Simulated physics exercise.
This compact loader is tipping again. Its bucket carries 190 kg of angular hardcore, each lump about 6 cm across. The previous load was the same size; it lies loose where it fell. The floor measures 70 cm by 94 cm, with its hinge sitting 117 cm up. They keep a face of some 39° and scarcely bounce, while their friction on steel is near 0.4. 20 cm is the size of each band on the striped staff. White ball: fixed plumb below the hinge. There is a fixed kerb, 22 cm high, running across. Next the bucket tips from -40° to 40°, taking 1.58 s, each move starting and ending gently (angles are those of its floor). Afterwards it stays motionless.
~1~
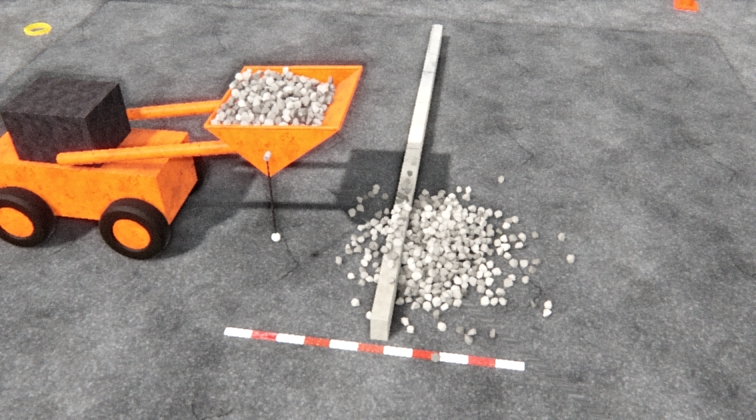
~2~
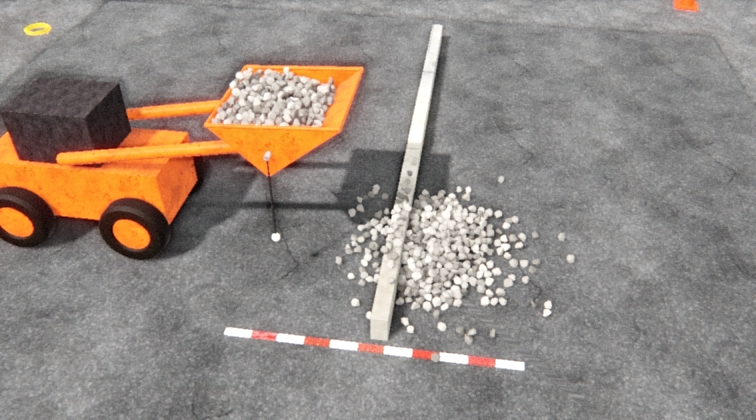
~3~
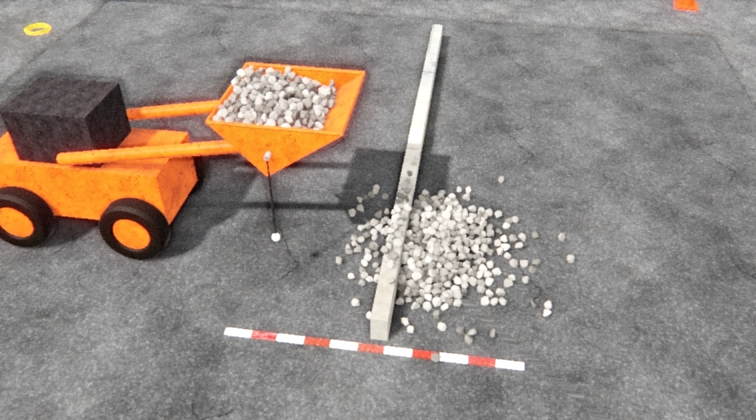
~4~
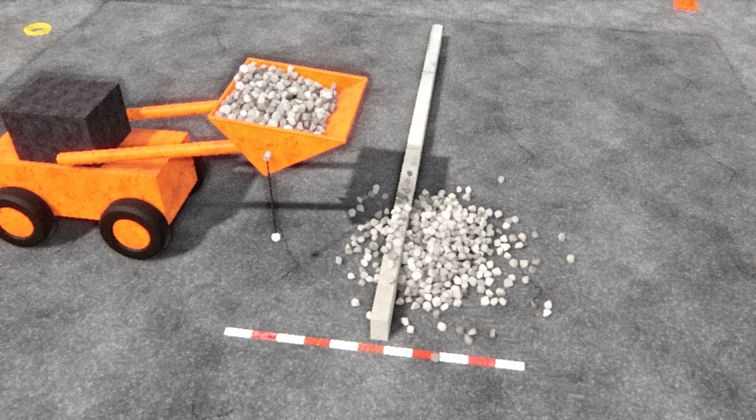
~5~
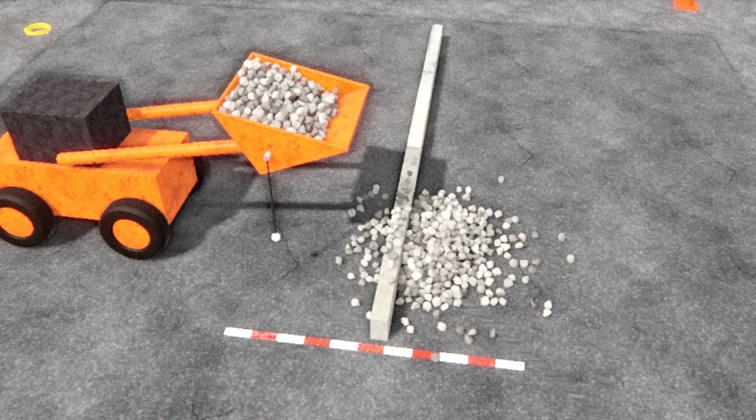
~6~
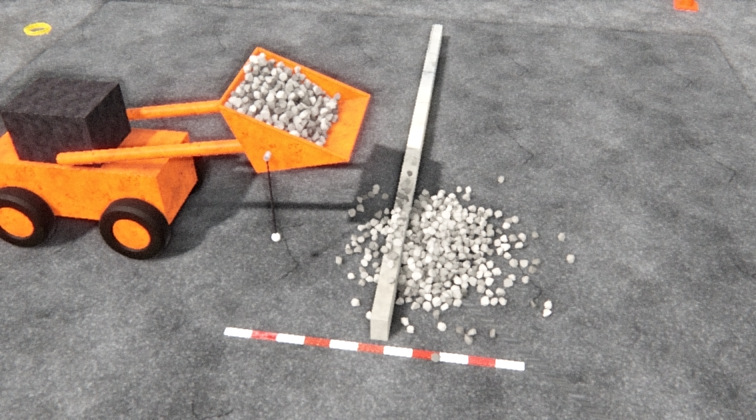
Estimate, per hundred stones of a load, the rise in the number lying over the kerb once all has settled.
Roughly 3 more per hundred.
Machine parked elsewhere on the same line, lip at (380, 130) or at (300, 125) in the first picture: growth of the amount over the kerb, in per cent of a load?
About 65 per cent from the first spot and 0 per cent from the second.
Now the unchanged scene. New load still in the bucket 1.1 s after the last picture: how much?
About 30 per cent is held.
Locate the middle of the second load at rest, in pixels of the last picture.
Around (366, 235).
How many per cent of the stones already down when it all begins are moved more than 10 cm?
About 0 %.
Then, 0.6 s after the last picture the floor is at 27°; in per cent of one load, 100 in the bucket, 16 on this side of the kerb, 84 over the kerb; the foremost stones are at (546, 272).
Then, 1.1 s after the last picture the floor is at 40°; in per cent of one load, 31 in the bucket, 84 on this side of the kerb, 84 over the kerb; the foremost stones are at (546, 272).
Then, 1.4 s after the last picture the floor is at 40°; in per cent of one load, 2 in the bucket, 113 on this side of the kerb, 85 over the kerb; the foremost stones are at (546, 272).
Then, 3.8 s after the last picture the floor is at 40°; in per cent of one load, 0 in the bucket, 113 on this side of the kerb, 87 over the kerb; the foremost stones are at (546, 272). Net gain over the kerb, 3.
